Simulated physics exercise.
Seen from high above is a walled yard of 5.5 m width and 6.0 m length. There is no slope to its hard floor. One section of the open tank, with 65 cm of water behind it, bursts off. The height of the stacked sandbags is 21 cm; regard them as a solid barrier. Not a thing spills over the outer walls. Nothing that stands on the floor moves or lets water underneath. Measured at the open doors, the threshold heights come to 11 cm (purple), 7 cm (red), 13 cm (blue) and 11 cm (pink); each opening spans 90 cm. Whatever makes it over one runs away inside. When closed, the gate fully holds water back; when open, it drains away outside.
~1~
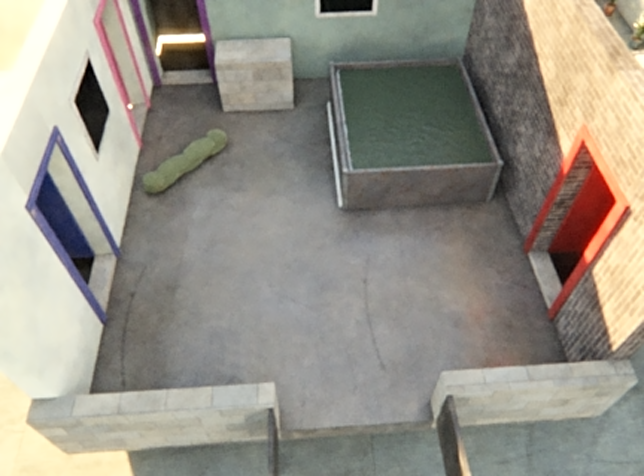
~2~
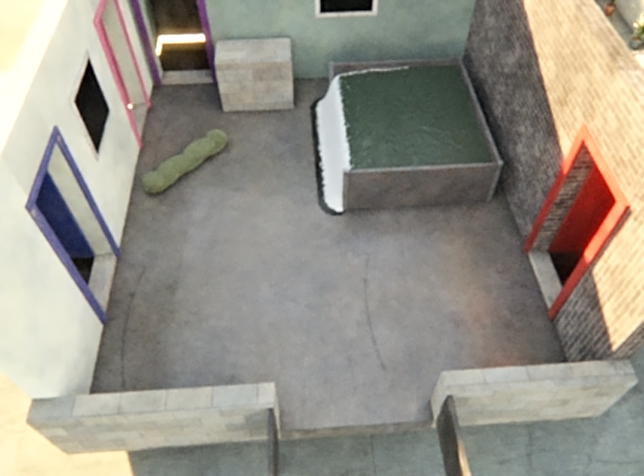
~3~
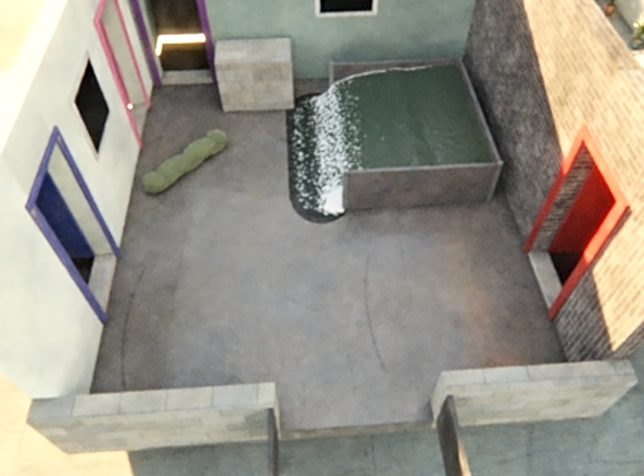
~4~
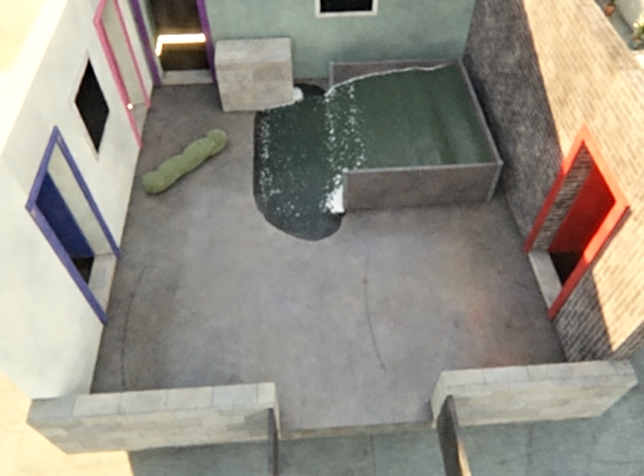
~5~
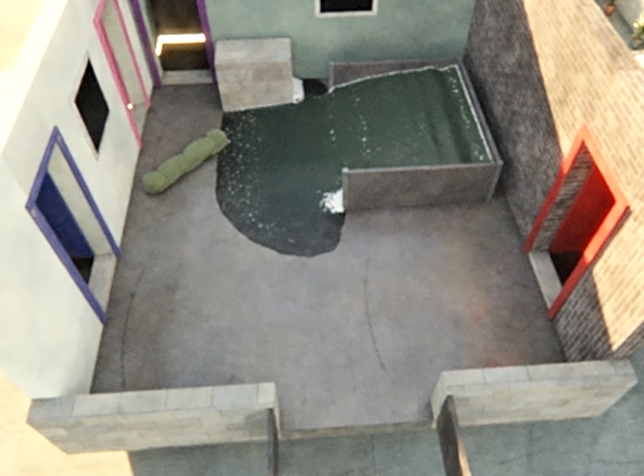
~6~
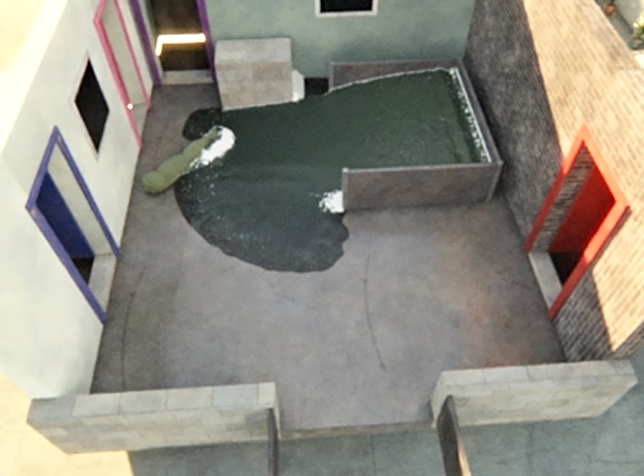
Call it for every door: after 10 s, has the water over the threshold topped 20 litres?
Purple door topped, red door topped, blue door topped, pink door topped.
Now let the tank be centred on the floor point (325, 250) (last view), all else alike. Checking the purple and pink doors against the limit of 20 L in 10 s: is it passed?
Lab note: Purple door limit exceeded; pink door limit not exceeded.
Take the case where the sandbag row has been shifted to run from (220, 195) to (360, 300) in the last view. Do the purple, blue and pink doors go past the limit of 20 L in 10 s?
Well, the purple one is more than allowed, the blue one is within bounds, and the pink one is more than allowed.
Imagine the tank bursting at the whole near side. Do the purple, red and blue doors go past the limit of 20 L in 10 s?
The purple door comes out less than that, the red door more than that and the blue door less than that.
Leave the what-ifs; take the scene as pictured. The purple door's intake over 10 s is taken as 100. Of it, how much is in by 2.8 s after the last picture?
Some 35 per cent by then.
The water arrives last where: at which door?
Looks like the red door.
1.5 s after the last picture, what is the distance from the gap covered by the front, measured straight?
That works out near 5.2 m.
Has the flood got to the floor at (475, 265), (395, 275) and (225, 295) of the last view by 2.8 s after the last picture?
Respectively: Was missed, was missed, got hit.
Then, 0.7 s after the last picture water covers 45 % of the floor and is deepest (38 cm) near (124, 231); purple door not reached, red door not reached, blue door not reached, pink door 18 cm at the sill, 28 L in.
Then, 1.5 s after the last picture water covers 60 % of the floor and is deepest (38 cm) near (126, 221); purple door 12 cm at the sill, 2 L in, red door not reached, blue door 21 cm at the sill, 5 L in, pink door 25 cm at the sill, 134 L in.
Then, 2.8 s after the last picture water covers 65 % of the floor and is deepest (35 cm) near (85, 422); purple door 19 cm at the sill, 37 L in, red door not reached, blue door 17 cm at the sill, 34 L in, pink door 24 cm at the sill, 265 L in.
Then, 5.3 s after the last picture water covers 95 % of the floor and is deepest (16 cm) near (556, 360); purple door 13 cm at the sill, 98 L in, red door 13 cm at the sill, 13 L in, blue door 14 cm at the sill, 42 L in, pink door 14 cm at the sill, 336 L in.
Then, 9.3 s after the last picture water covers 95 % of the floor and is deepest (15 cm) near (481, 150); purple door 7 cm at the sill, 103 L in, red door 10 cm at the sill, 56 L in, blue door 7 cm at the sill, 44 L in, pink door 6 cm at the sill, 340 L in.
